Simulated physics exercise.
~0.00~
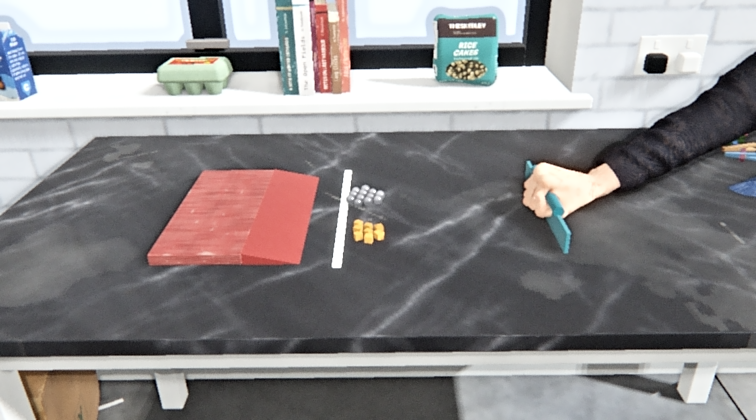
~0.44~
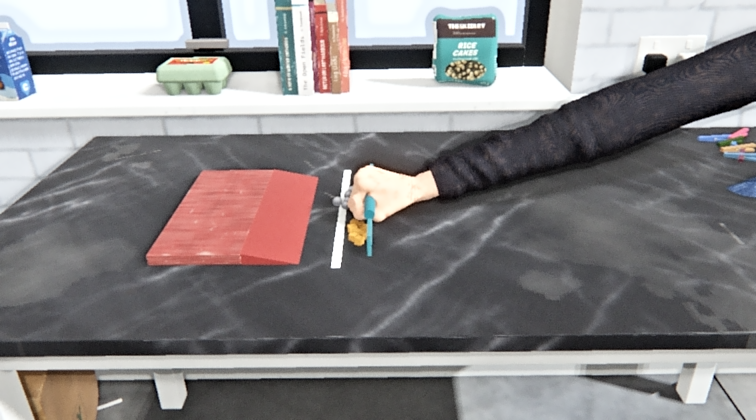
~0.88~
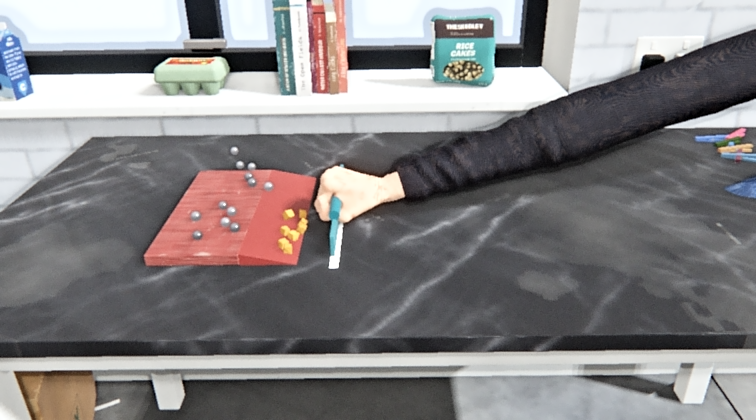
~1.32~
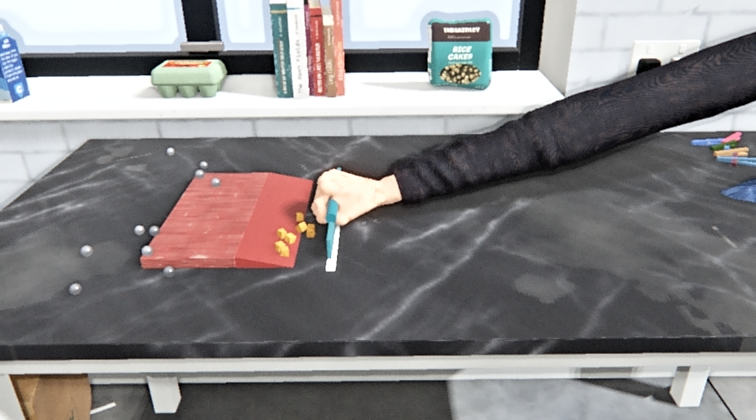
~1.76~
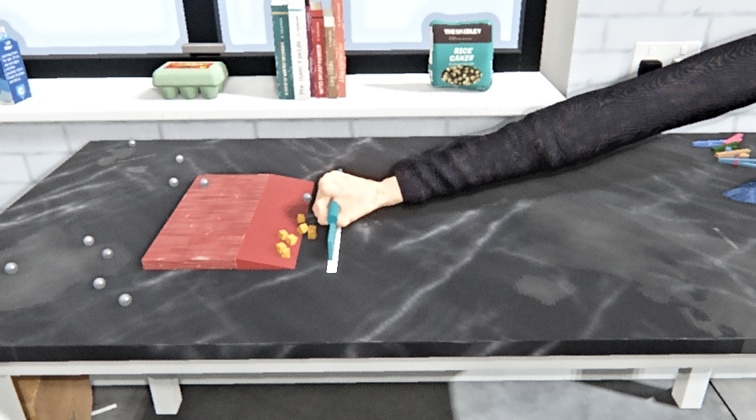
A hand sweeps silver balls left over a red ramp while yellow pieces stall low.
